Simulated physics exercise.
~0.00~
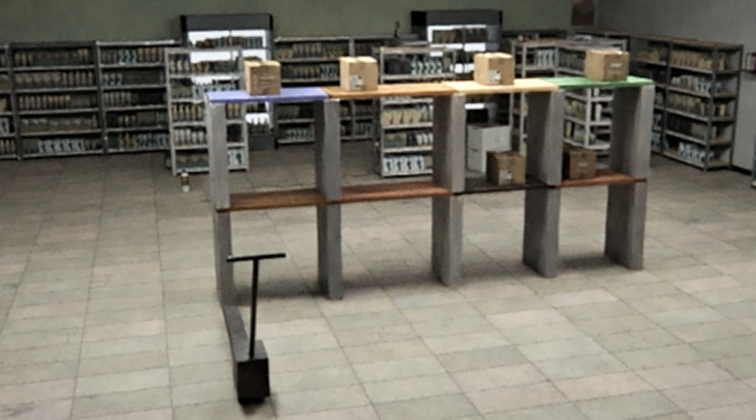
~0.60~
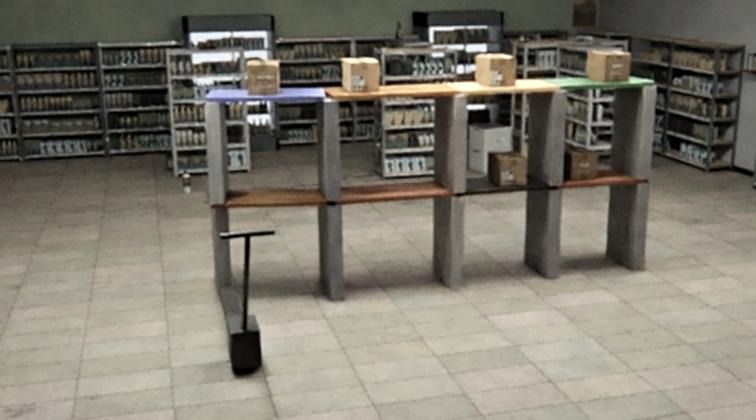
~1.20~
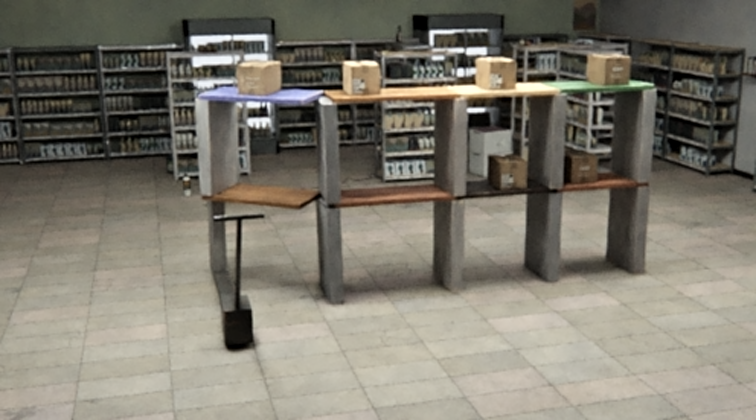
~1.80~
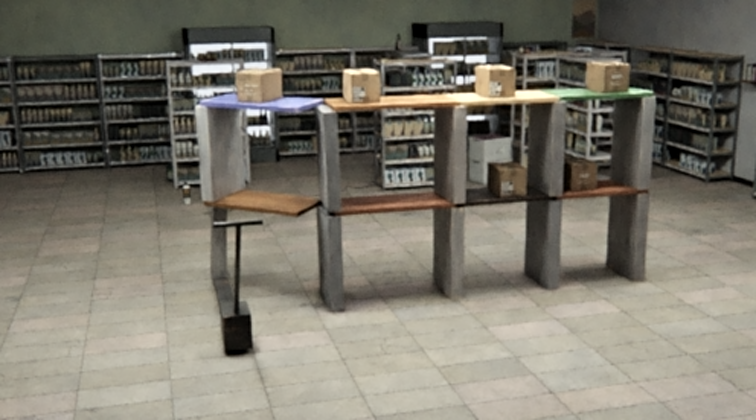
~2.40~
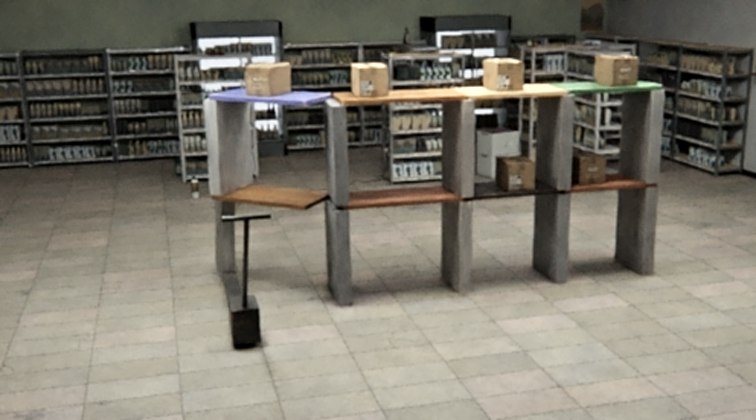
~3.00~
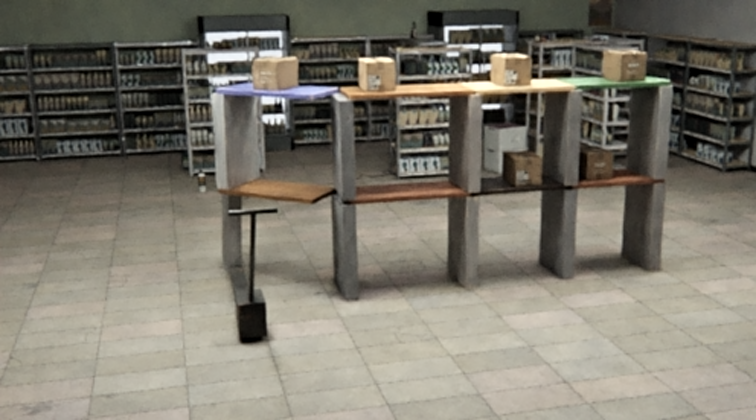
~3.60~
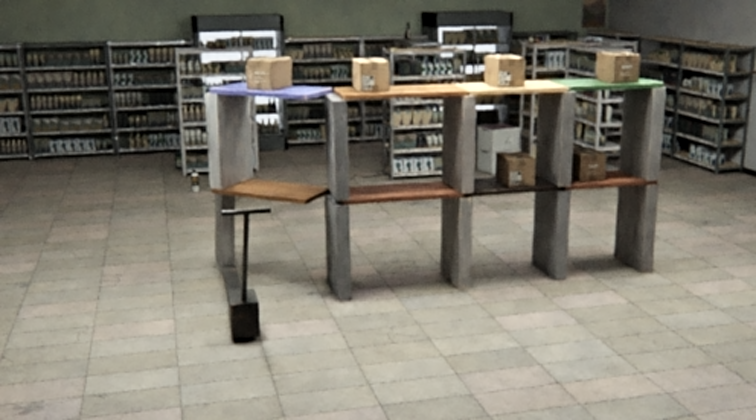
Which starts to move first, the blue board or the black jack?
The black jack starts to move first. It is already sliding in at the left end while the blue board still lies in its place.
